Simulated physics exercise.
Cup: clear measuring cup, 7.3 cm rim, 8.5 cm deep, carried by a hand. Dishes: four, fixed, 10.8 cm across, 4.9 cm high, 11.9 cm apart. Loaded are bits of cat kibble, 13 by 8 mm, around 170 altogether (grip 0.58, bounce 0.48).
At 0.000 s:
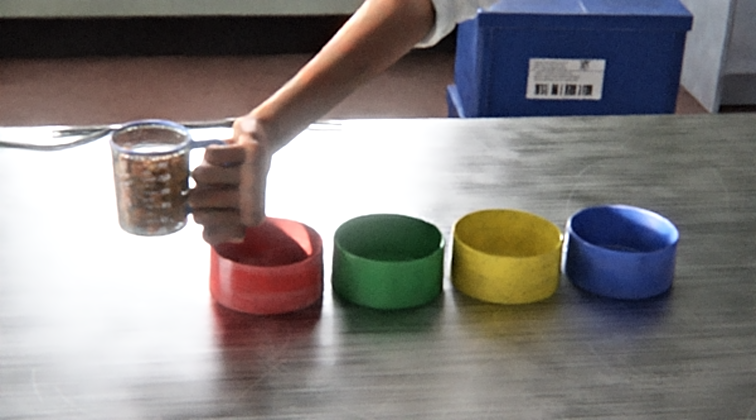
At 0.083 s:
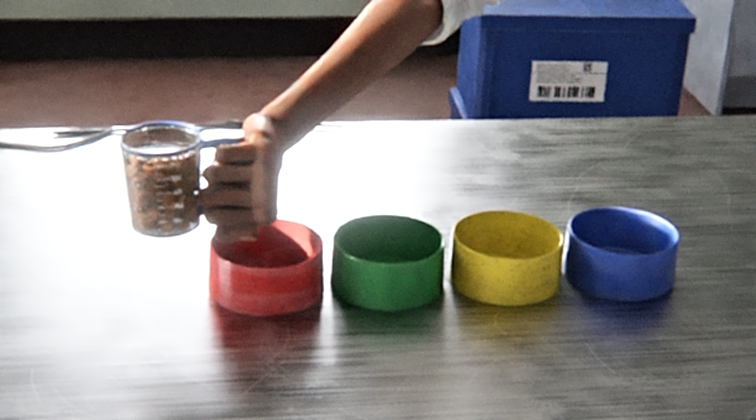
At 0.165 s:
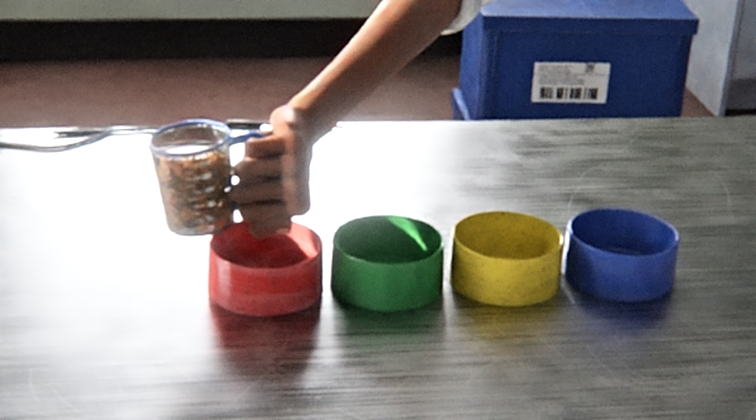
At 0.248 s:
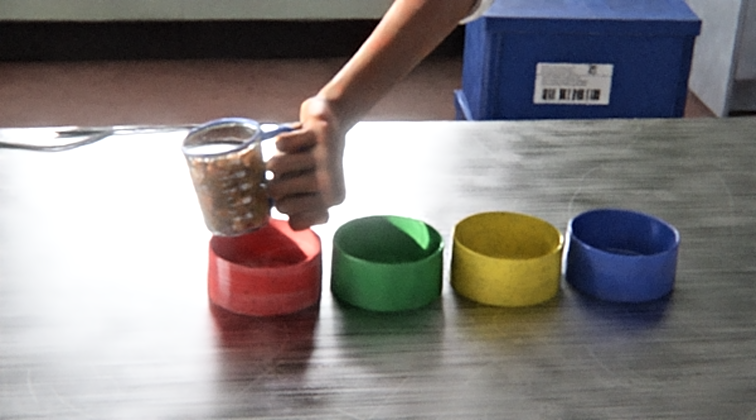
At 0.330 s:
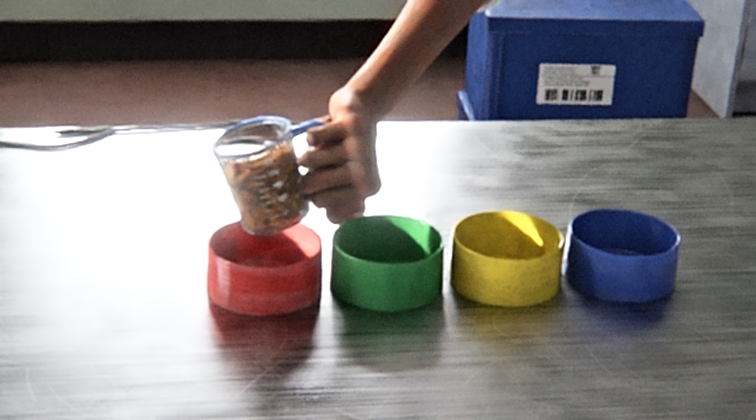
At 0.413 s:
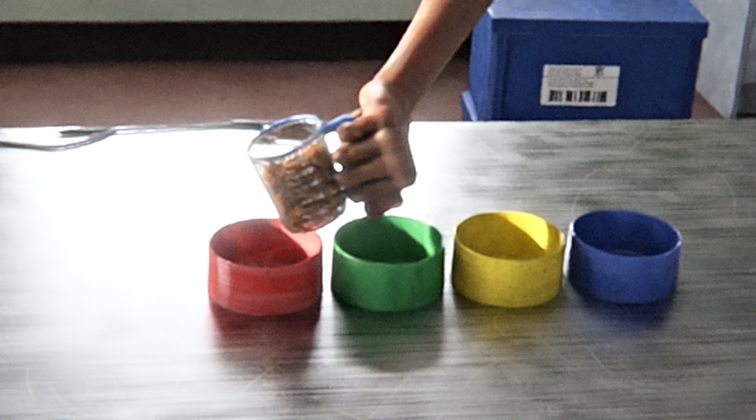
A hand carrying a clear measuring cup of brown kibble rightward above red, green, yellow and blue dishes, gradually tilting it.
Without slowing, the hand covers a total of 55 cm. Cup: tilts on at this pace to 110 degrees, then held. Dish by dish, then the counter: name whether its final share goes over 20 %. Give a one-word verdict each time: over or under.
Red: Share not greater than a fifth; blue: Share greater than a fifth; green: Share not greater than a fifth; yellow: Share not greater than a fifth; counter: Share not greater than a fifth.
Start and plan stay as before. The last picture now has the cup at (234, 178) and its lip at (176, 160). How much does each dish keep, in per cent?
Dish by dish: Red 0 per cent, blue 20 per cent, green 30 per cent, yellow 40 per cent.
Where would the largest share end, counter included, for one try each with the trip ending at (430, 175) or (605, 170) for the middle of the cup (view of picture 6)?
The biggest share goes to green first, then to yellow.
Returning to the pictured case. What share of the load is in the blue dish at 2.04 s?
By that moment it's near 50 percent.
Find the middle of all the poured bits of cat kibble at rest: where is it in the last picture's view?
Somewhere near (638, 257) in the last picture.
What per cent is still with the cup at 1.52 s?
Somewhere close to 100 percent.
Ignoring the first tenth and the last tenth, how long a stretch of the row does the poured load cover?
Length: About 6 cm.
After 1.08 s, tilt 63 degrees; cup holds 100 %.
Then, at 1.52 s, tilt 91 degrees; cup holds 100 %.
Then, at 2.04 s, tilt 110 degrees; cup holds 50 %, blue 50 %.
By 3.7 s all is still; red 0 %, blue 95 %, green 0 %, yellow 0 %, counter 0 %, cup 5 %.
